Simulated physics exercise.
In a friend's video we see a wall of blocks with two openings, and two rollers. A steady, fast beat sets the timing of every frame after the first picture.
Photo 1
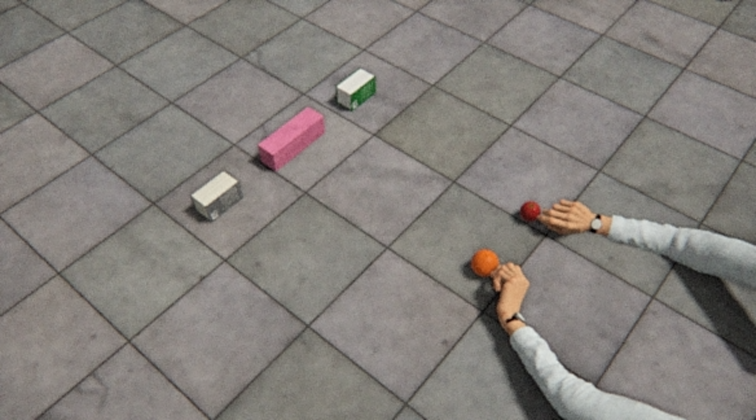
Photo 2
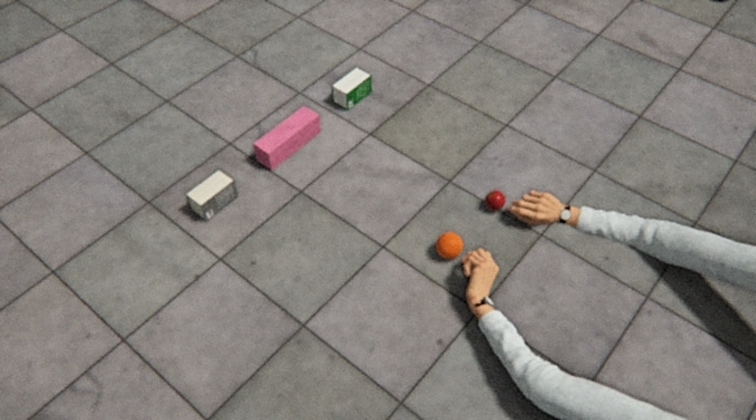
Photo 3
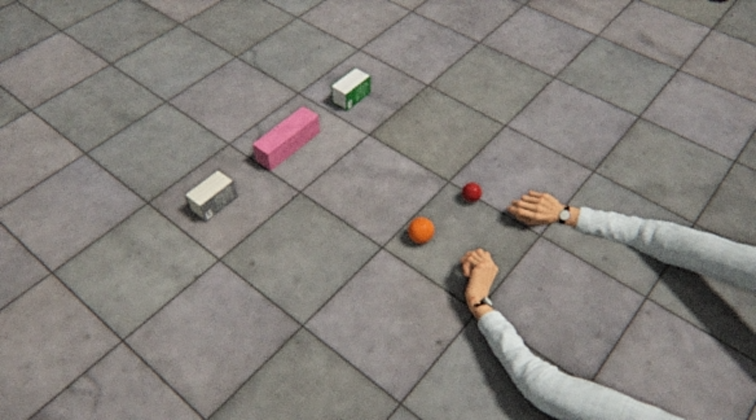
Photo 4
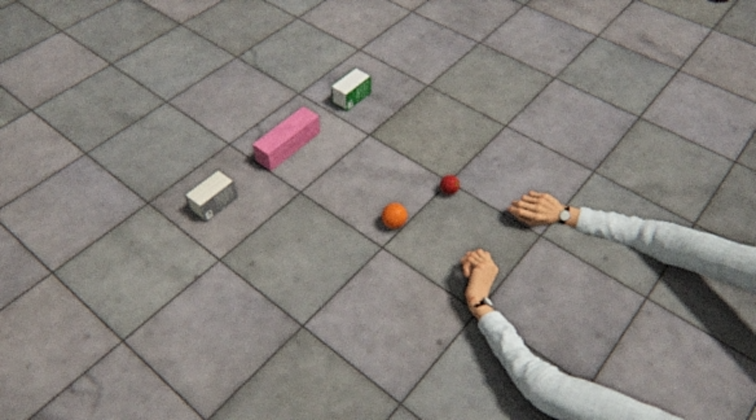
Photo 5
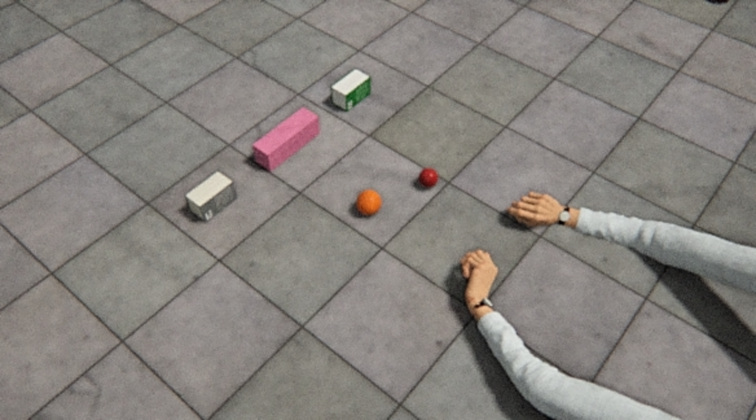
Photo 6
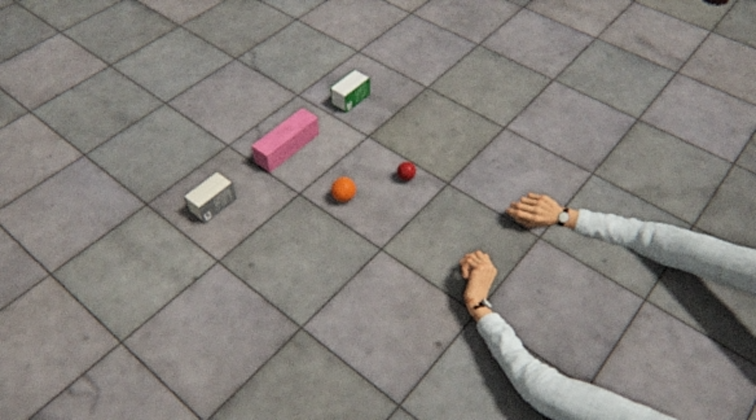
Two hands releasing an orange and a small red ball, which roll leftward across grey tiles nearer a spaced row of blocks.
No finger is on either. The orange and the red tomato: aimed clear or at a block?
My guess is the orange never gets past, my guess is the red tomato never gets past.
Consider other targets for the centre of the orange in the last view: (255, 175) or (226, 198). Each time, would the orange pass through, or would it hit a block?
The orange gets past; bounces off.
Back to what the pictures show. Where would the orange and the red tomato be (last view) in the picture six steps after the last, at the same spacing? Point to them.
By then the orange sits at pixel (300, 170) while the red tomato sits at pixel (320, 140).
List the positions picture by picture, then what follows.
The first picture shows orange (485, 263) under the hand; red tomato (530, 211) under the hand; green book (356, 90).
The second picture shows orange (449, 246); red tomato (495, 200).
The third picture shows orange (421, 230); red tomato (472, 193).
The fourth picture shows orange (395, 216); red tomato (450, 185).
The fifth picture shows orange (369, 202); red tomato (428, 178).
The sixth picture shows orange (344, 190); red tomato (407, 171); pink block (286, 140).
Then, 0.18 s after the last picture, orange heading on near (292, 161); red tomato heading on near (362, 155).
Then, 0.62 s after the last picture, orange coming back near (298, 173); red tomato coming back near (314, 149).
Then, 1.08 s after the last picture, orange coming back near (303, 184); red tomato coming back near (308, 165).
By the end, the orange bounces off; the red tomato bounces off.
